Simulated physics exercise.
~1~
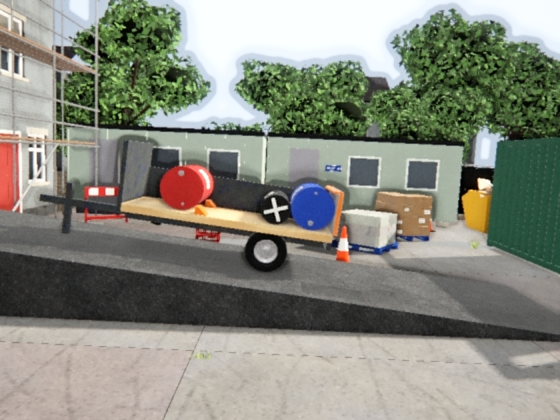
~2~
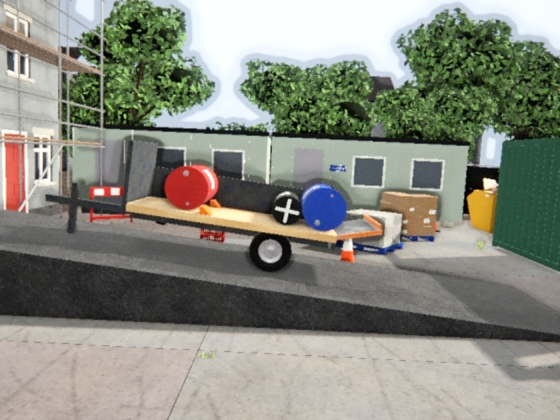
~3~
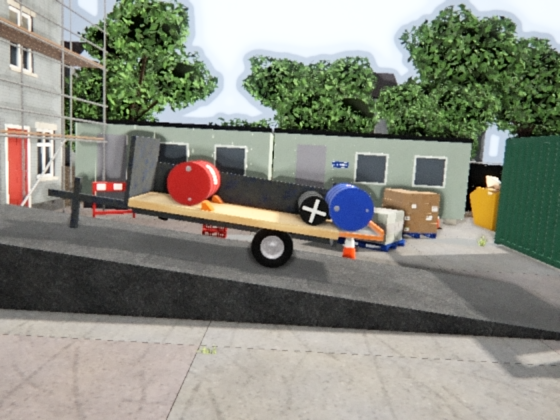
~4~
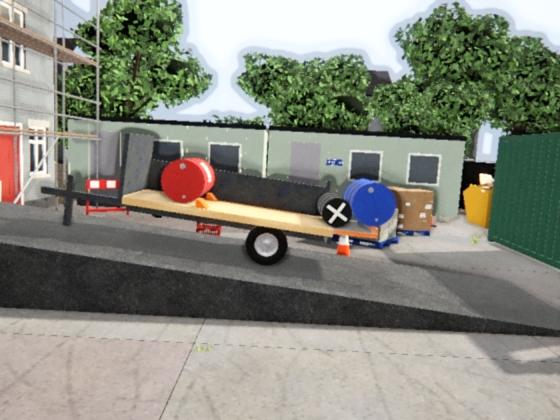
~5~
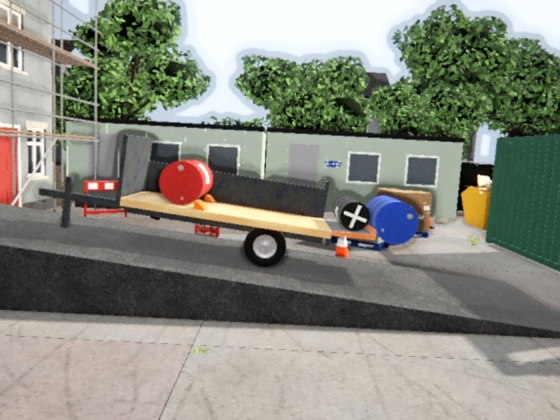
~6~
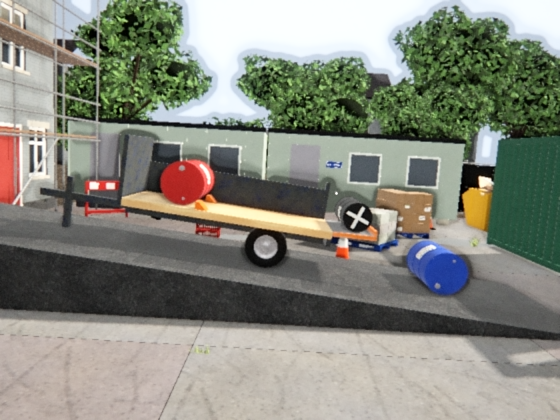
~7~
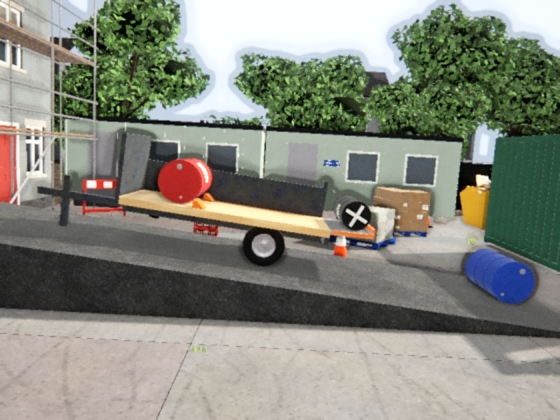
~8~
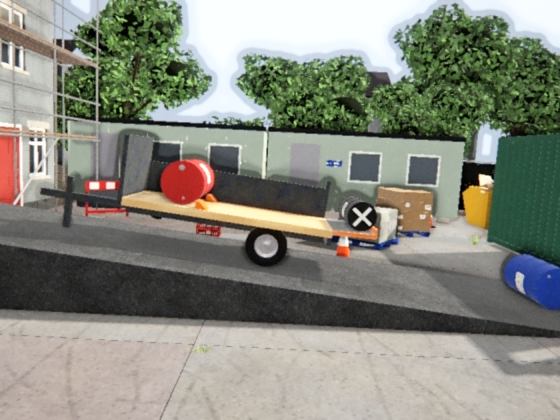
The clip opens on a flatbed trailer parked on a slope falling to the right, carrying a red drum behind an orange chock, with a smaller black drum marked with a white cross and a blue drum near the tailgate. The tailgate swings down, and the blue and crossed drums roll right together. Blue crosses the lowered gate, drops off its end and lands on the ground. It rolls on down the slope, while the crossed drum stays on the gate near its edge. At the end, blue lies at the far right by the green container, and red is still on the bed.
